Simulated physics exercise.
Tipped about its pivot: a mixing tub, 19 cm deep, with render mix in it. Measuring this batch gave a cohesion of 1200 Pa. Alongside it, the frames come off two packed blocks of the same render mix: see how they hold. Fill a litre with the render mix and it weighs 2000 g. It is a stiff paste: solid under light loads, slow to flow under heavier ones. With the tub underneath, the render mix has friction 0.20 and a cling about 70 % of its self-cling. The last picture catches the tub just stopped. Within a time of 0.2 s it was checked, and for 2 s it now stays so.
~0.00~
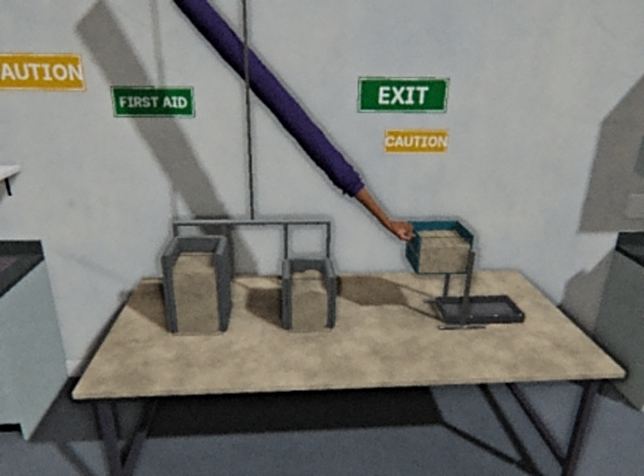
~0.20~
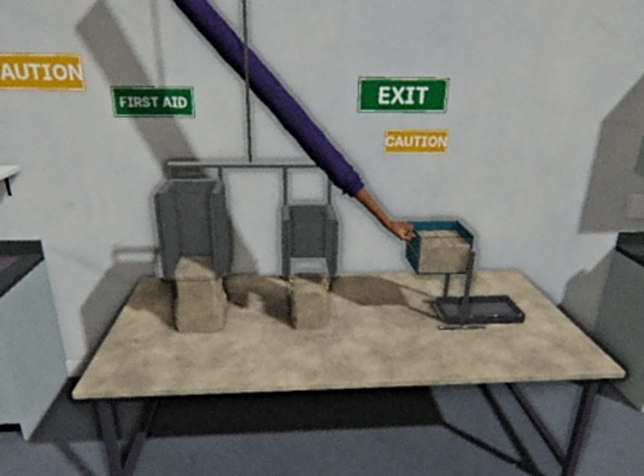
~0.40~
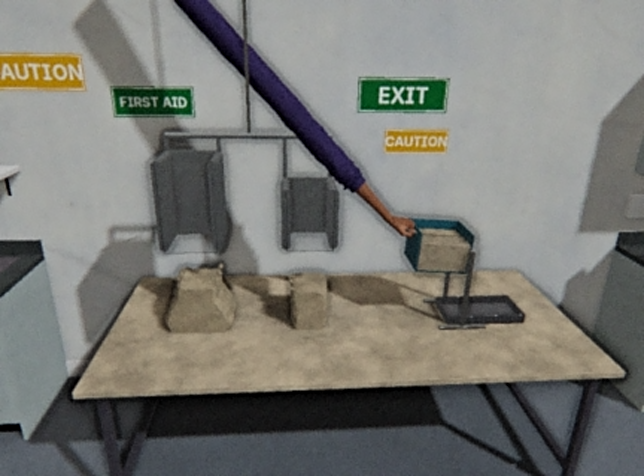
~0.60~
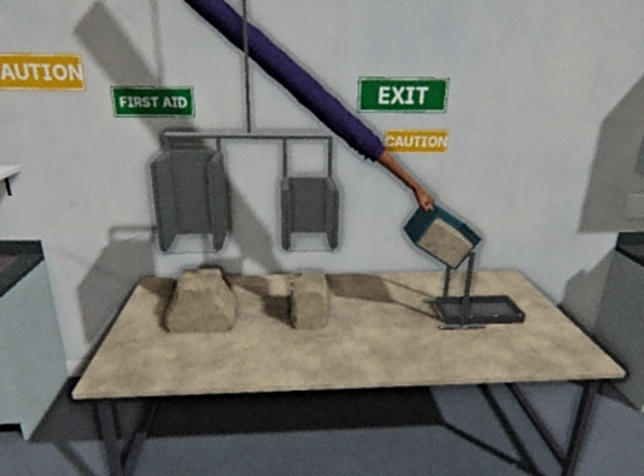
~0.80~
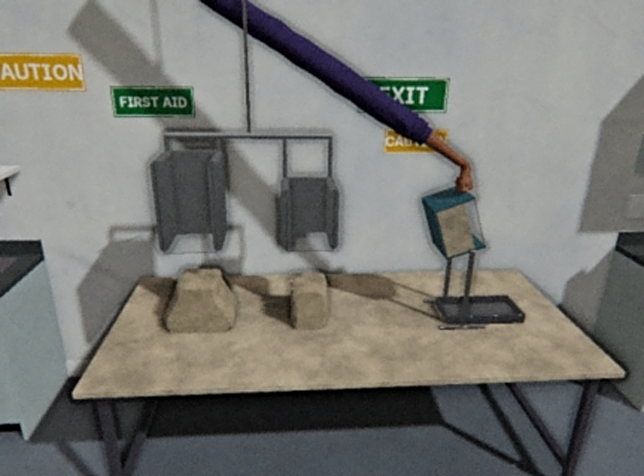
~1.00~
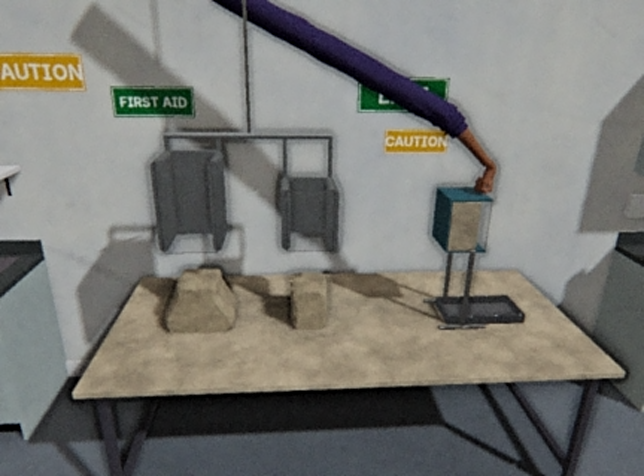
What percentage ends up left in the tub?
About 100 %.
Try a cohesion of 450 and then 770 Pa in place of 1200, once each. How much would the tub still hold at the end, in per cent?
The answers, in order, are 45 % and 50 %.
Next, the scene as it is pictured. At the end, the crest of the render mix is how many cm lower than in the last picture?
Roughly 0 cm.
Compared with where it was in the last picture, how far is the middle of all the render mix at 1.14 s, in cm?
About 0 cm.
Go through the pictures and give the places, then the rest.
The first picture shows handle-side rim at (421, 237), tilt 0 degrees; highest point of the render mix at (425, 247); test blocks 35 cm, 23 cm high (left to right).
The second picture shows handle-side rim at (421, 237), tilt 0 degrees; highest point of the render mix at (425, 247); test blocks 33 cm, 23 cm high (left to right).
The third picture shows handle-side rim at (423, 234), tilt 4 degrees; highest point of the render mix at (424, 244); test blocks 27 cm, 23 cm high (left to right).
The fourth picture shows handle-side rim at (441, 212), tilt 33 degrees; highest point of the render mix at (436, 222); test blocks 26 cm, 23 cm high (left to right).
The fifth picture shows handle-side rim at (475, 199), tilt 71 degrees; highest point of the render mix at (465, 204); test blocks 26 cm, 23 cm high (left to right).
The sixth picture shows handle-side rim at (493, 201), tilt 90 degrees; highest point of the render mix at (457, 203); test blocks 26 cm, 23 cm high (left to right).
By 1.14 s, the tub is at 90 degrees and holds 100 %.
By 1.31 s, the tub is at 90 degrees and holds 100 %.
By 1.48 s, the tub is at 90 degrees and holds 100 %.
By 1.65 s, the tub is at 90 degrees and holds 100 %.
By 3.00 s, at the end, the tub is at 90 degrees and holds 100 %.
